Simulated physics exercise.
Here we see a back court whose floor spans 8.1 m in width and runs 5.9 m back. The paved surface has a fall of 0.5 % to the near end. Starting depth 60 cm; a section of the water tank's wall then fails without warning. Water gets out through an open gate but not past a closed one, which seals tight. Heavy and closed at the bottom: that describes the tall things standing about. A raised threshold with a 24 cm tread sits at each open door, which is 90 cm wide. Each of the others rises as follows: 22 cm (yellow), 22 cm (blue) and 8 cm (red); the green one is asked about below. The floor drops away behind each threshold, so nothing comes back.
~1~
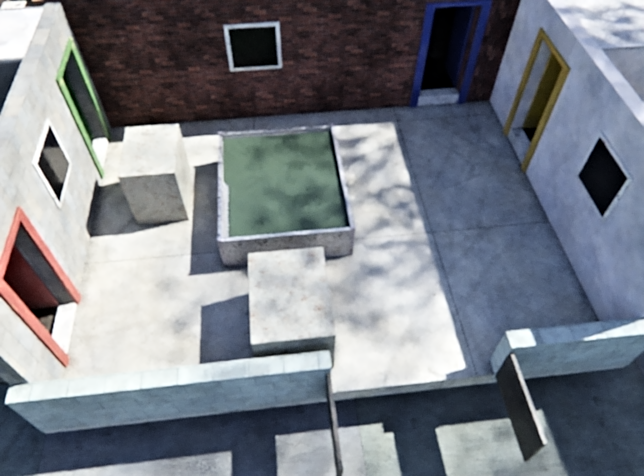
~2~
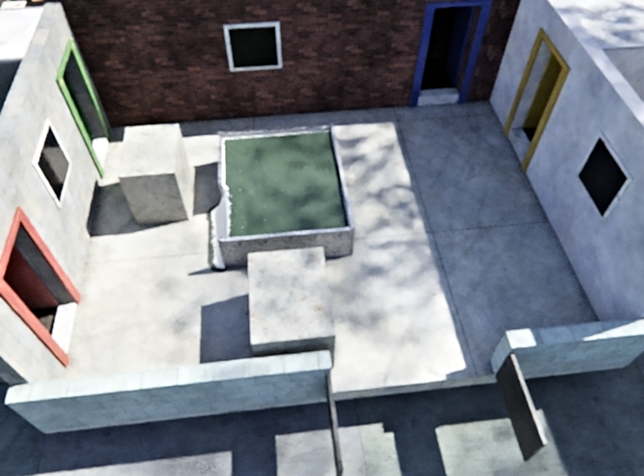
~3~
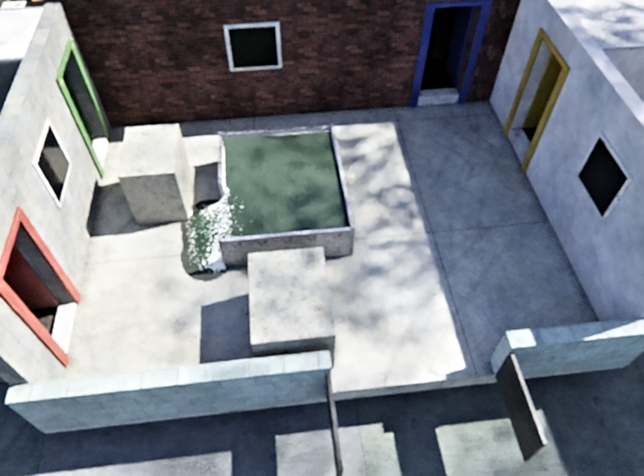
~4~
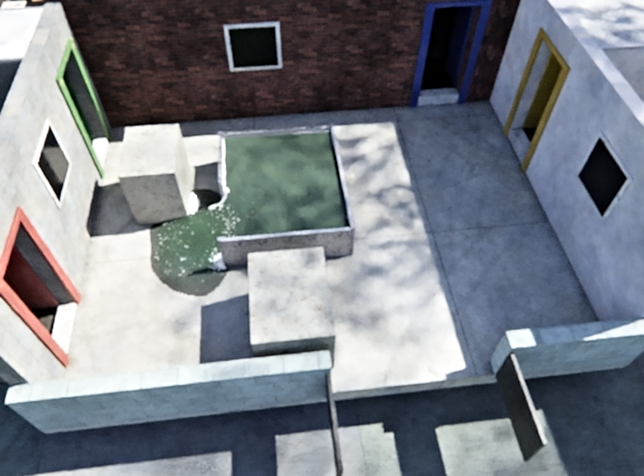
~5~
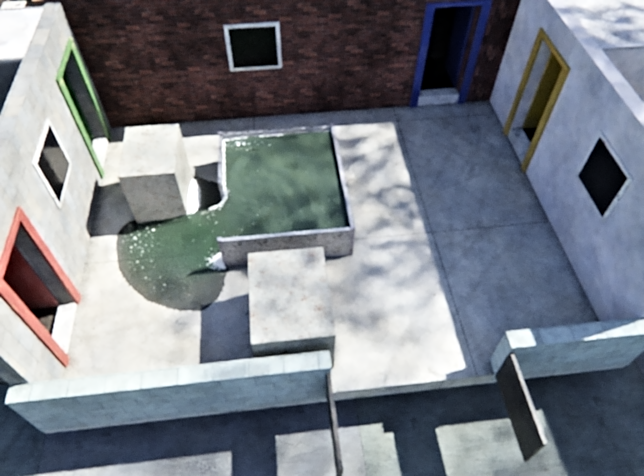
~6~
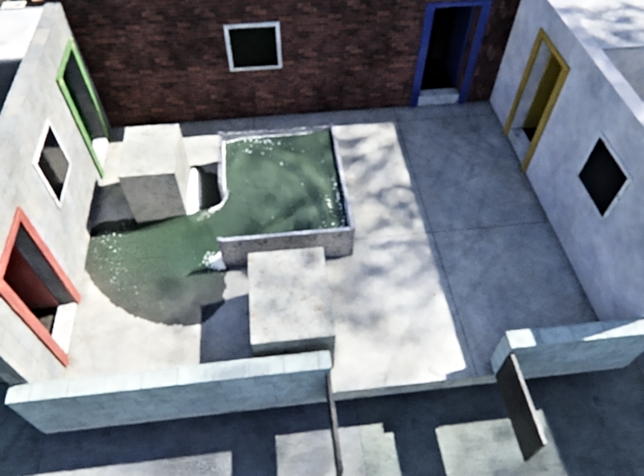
Green water pouring through a gap in the left side of a raised tank and spreading leftward across a pale walled courtyard.
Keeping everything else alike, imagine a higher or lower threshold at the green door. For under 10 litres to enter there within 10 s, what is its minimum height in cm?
Its minimum height would be about 11.5 cm.
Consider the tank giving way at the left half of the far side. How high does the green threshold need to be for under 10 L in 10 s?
Then it needs around 26 cm.
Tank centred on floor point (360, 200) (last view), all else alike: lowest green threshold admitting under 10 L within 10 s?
Near 11.5 cm.
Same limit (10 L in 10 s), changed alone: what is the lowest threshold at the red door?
At red, about 24 cm.
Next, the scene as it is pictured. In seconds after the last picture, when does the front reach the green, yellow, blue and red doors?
Green 1.0 s, yellow 7.5 s, blue 6.0 s, red 0.4 s.
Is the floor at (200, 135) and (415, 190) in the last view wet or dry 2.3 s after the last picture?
First soaked, then untouched.
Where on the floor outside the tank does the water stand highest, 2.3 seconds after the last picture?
Near pixel (58, 406).
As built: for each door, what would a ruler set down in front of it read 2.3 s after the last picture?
Depths in cm - green: 5, yellow: 0, blue: 0, red: 18.
Then, 0.7 s after the last picture water covers 20 % of the floor, deepest (38 cm) near (88, 251); it has not reached the green door.
Then, 2.3 s after the last picture water covers 30 % of the floor, deepest (38 cm) near (58, 406); 5 cm at the green door, 0 litres in over its 12 cm threshold.
Then, 9.3 s after the last picture water covers 85 % of the floor, deepest (16 cm) near (253, 373); 12 cm at the green door, 8 litres in over its 12 cm threshold.
At the green door as built, the water peaked near 12 cm, 9.3 s after the last picture.
With a threshold of 10.5 cm, 19 litres would have come in within the 10 s; with 14 cm, 2 litres. So under 10 litres takes about 11.5 cm.
